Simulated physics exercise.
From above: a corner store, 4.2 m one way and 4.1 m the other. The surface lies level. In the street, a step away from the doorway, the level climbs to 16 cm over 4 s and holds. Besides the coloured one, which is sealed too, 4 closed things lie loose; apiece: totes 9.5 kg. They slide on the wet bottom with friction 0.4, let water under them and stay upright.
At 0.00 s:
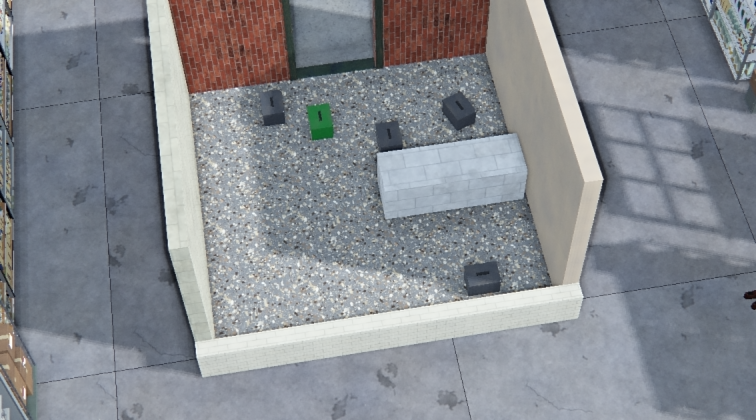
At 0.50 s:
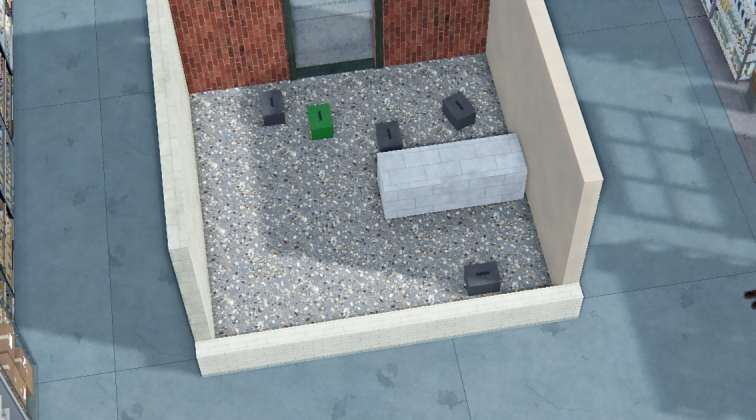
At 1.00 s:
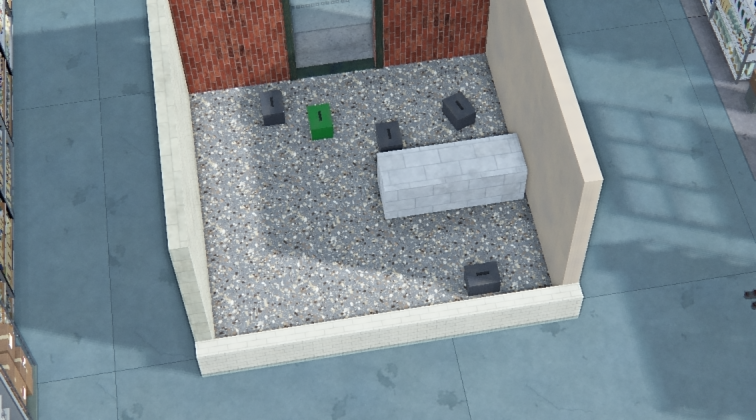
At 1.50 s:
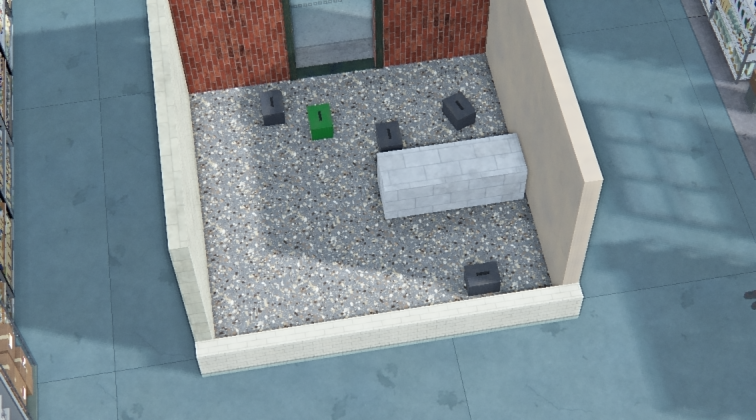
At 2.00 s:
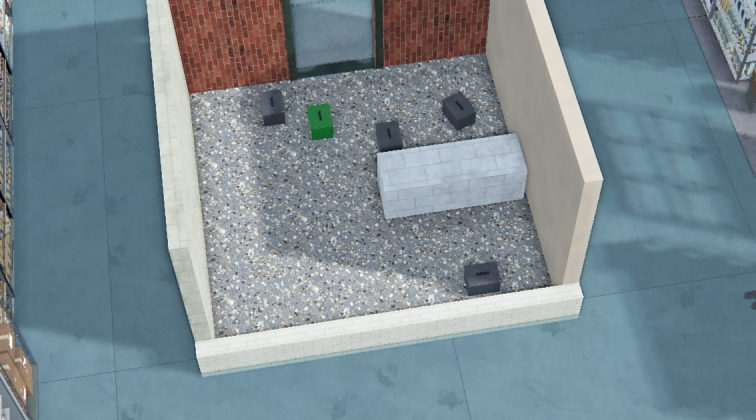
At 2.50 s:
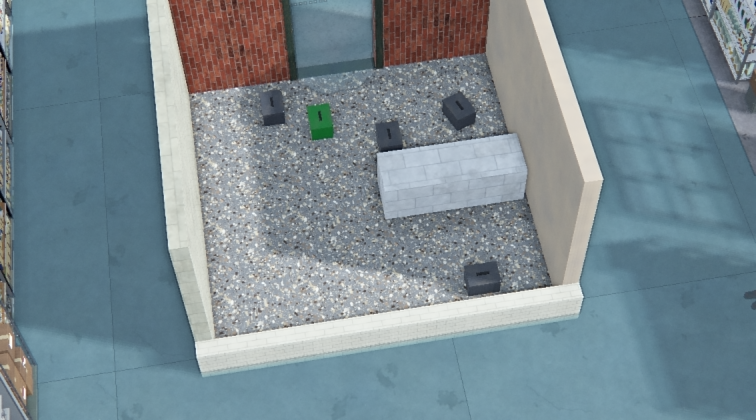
A walled shop floor with brick at the back held a green box and four dark ones, all staying still, while the grey street around it turned blue, as if water had spread over it.
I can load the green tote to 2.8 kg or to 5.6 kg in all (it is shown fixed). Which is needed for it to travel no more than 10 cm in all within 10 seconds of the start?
Verdict: Neither load is enough.
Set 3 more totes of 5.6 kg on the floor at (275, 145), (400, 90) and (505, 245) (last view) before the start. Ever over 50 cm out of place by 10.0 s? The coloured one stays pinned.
In that order: More, less, less.
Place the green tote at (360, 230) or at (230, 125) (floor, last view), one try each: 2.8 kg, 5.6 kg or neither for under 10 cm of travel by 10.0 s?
In that order: Neither holds; the smaller is enough.
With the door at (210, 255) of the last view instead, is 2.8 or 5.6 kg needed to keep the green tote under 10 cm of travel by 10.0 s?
In that case only the larger load is enough.
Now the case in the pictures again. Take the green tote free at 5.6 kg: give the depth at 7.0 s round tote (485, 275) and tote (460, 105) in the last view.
About 0 and 3 cm.
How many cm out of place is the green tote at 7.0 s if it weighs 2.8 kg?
Roughly 300 cm.
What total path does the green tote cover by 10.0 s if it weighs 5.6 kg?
Some 300 cm in all.
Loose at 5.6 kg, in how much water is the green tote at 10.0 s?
Roughly 7 cm.
After 3.5 s the green tote would be 7 cm from its start with 2.8 kg and 1 cm from its start with 5.6 kg; 3 cm of water round it then.
After 4.5 s the green tote would be 71 cm from its start with 2.8 kg and 39 cm from its start with 5.6 kg; 3 cm of water round it then.
After 7.0 s the green tote would be 290 cm from its start with 2.8 kg and 184 cm from its start with 5.6 kg; 3 cm of water round it then.
After 10.0 s the green tote would be 305 cm from its start with 2.8 kg and 273 cm from its start with 5.6 kg; 7 cm of water round it then.
